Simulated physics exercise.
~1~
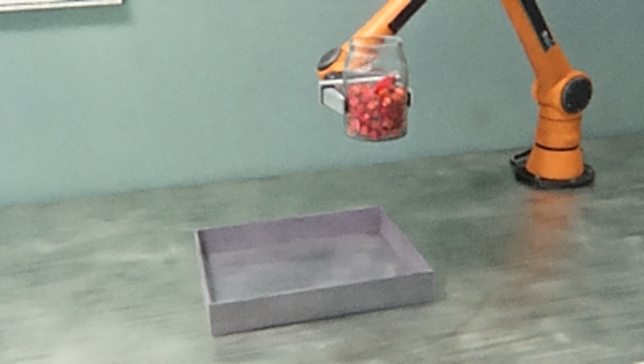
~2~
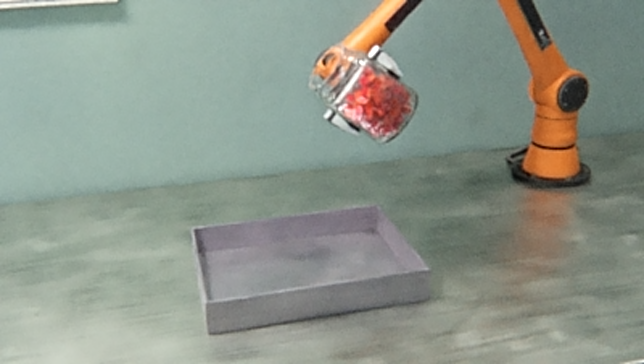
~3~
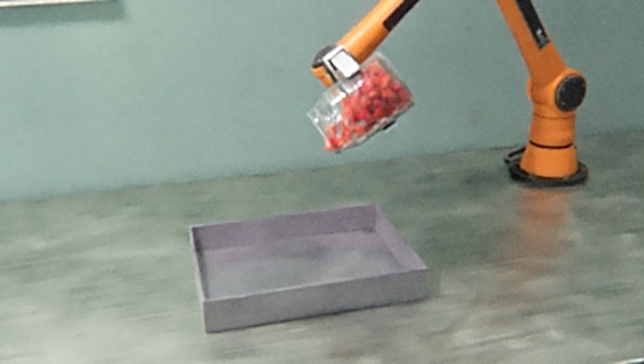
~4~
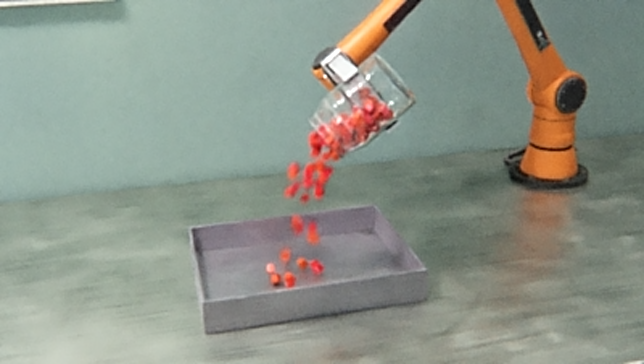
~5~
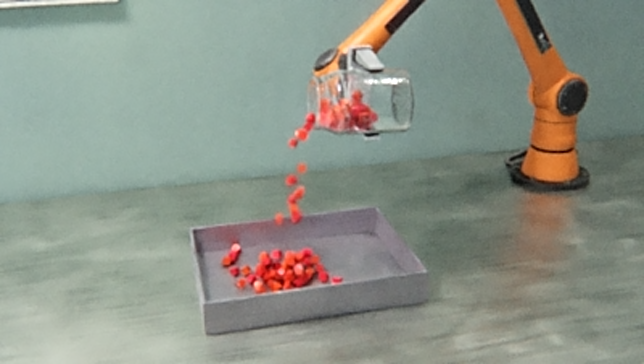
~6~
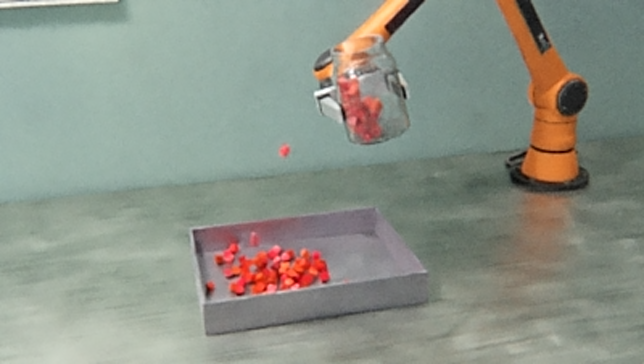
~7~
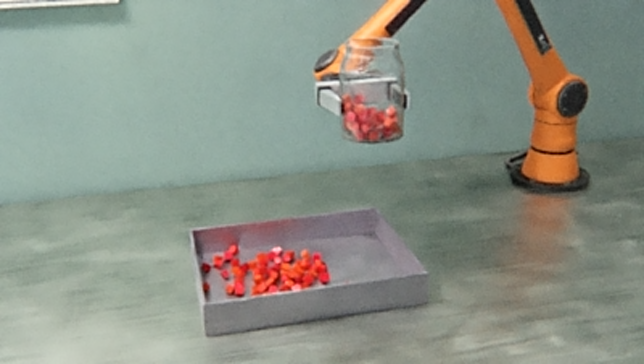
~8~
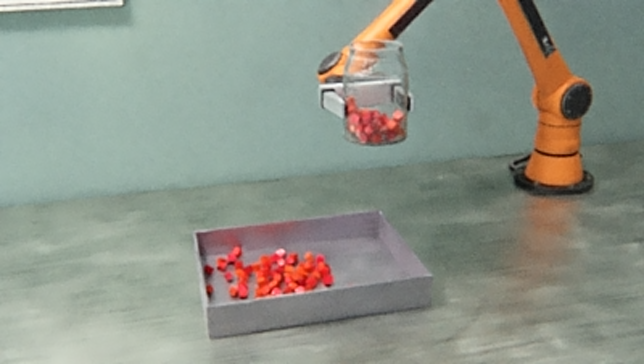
An orange robot arm tipped a clear jar of red pieces over to the left, spilling many into a shallow grey tray on the table, then turned it upright again, leaving a good share still in the jar and the rest scattered in the tray.
